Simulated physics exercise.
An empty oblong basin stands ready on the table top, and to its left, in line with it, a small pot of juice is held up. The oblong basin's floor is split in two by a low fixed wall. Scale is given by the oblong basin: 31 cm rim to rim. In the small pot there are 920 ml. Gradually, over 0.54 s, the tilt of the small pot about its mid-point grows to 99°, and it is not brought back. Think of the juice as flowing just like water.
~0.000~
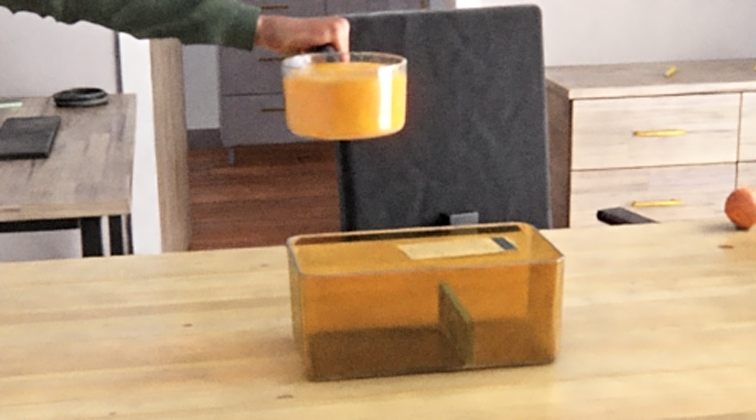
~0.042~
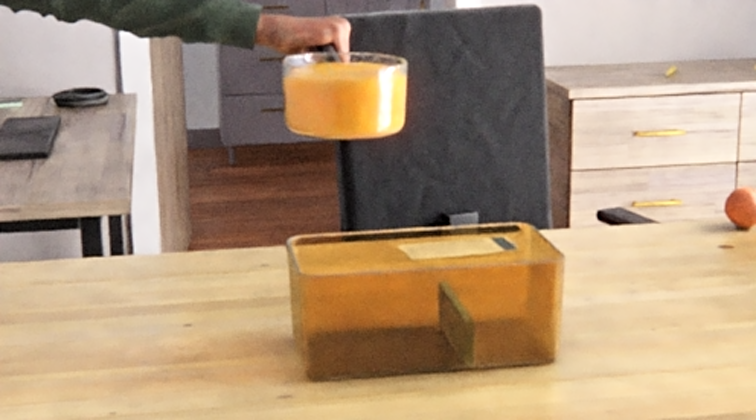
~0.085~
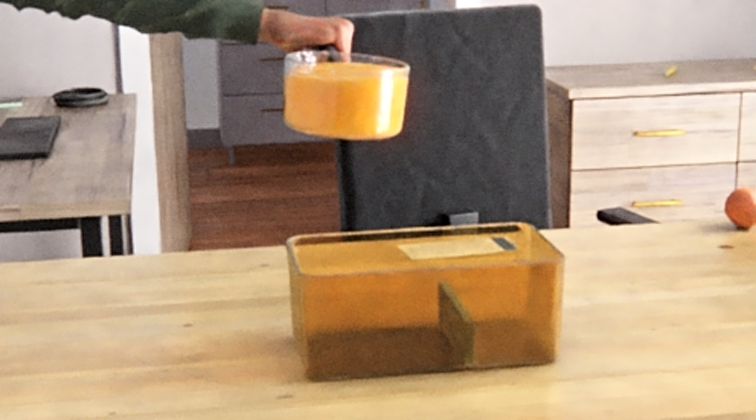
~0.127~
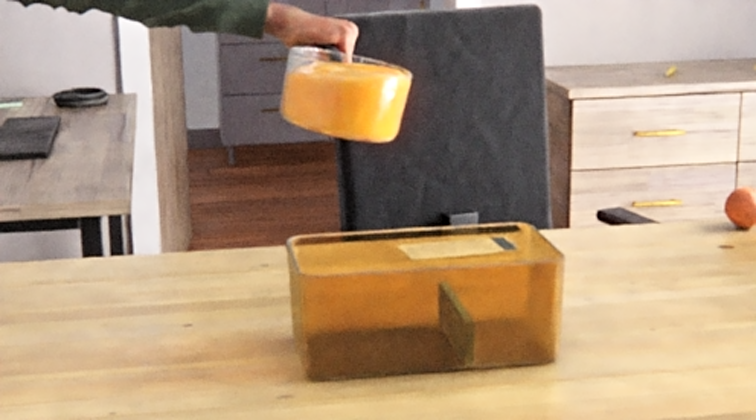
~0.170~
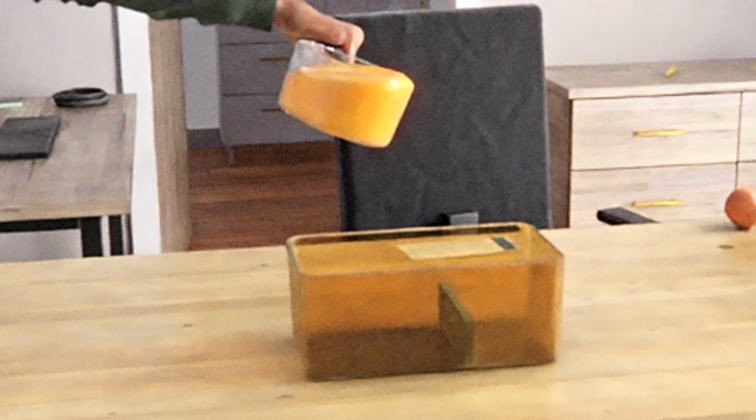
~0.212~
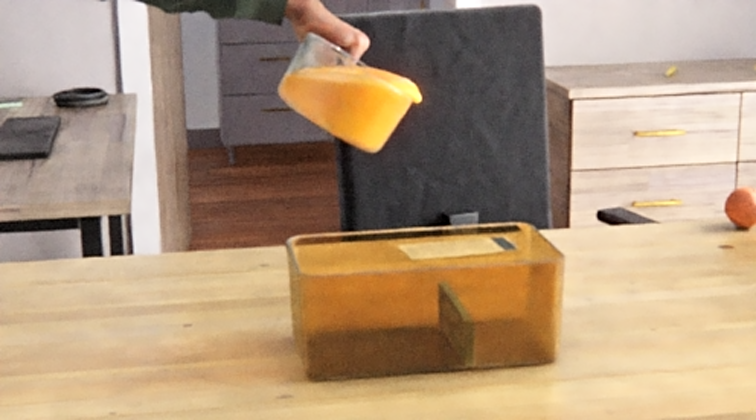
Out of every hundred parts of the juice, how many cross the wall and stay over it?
About 53 in every hundred.
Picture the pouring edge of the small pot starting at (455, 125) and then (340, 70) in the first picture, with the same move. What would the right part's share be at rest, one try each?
Roughly 80 per cent the first time and 10 per cent the second.
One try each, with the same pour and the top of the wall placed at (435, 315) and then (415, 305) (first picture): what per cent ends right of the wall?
75 per cent first, 85 per cent second.
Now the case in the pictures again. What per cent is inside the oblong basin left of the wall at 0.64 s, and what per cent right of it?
Near 18 on the left, 60 on the right.
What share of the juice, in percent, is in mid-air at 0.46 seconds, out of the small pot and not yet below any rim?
I'd say close to 54 per cent.
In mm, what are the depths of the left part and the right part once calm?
Final levels - left approx 14 mm, right approx 30 mm.
Then, 0.46 s in, the tilt is 94° and 32 per cent is still to pour, 2 is left of the wall and 12 right of it.
Then, 0.64 s in, the tilt is 99° and 8 per cent is still to pour, 19 is left of the wall and 60 right of it.
Then, 0.83 s in, the tilt is 99° and 2 per cent is still to pour, 35 is left of the wall and 53 right of it.
Then, 1.04 s in, the tilt is 99° and 0 per cent is still to pour, 43 is left of the wall and 53 right of it.
Finally, 44 per cent lies left of the wall, 53 right of it and 3 outside.
